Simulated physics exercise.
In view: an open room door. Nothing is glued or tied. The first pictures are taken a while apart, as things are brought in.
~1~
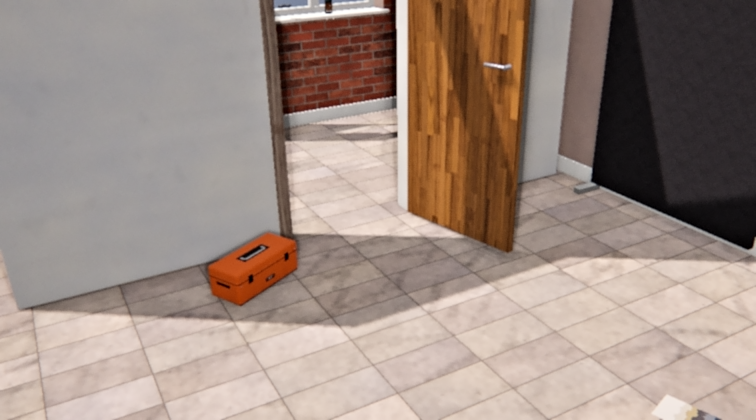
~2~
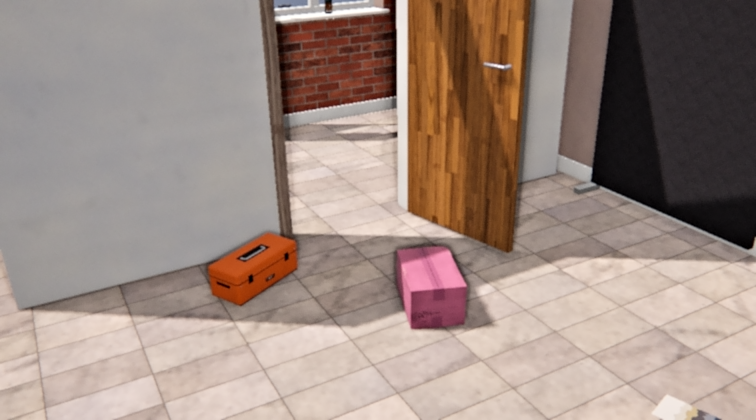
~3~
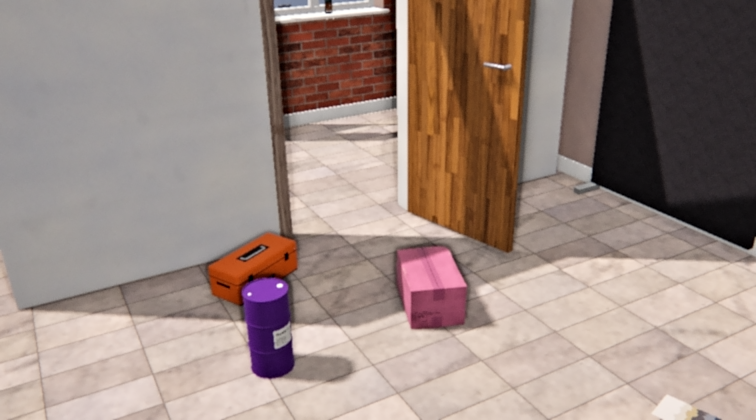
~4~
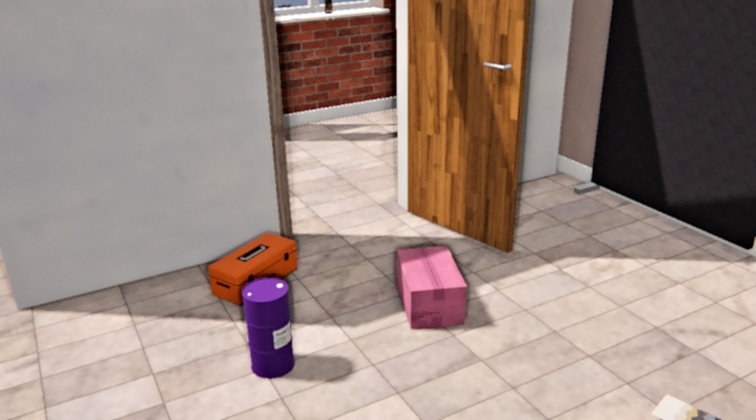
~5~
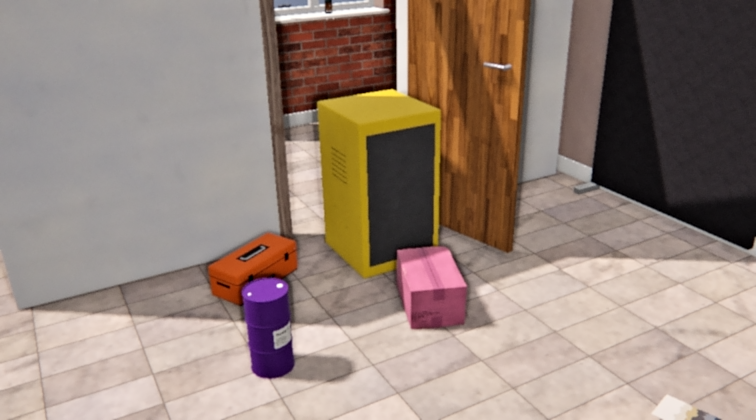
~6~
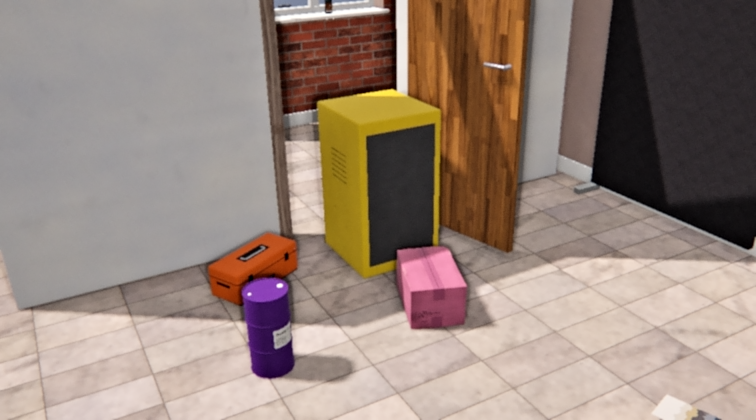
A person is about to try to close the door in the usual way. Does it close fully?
In the end the door jams.
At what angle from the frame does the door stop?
About 75°.
Then, 0.30 s later than the last frame, open by 98°.
Then, 0.50 s later than the last frame, open by 87°.
Then, 0.60 s later than the last frame, open by 81°.
Then, 0.70 s later than the last frame, open by 75°.
When it is over, open by 75°; all 4 as before. End places, in pixels of the last picture, yellow appliance near (378, 181).
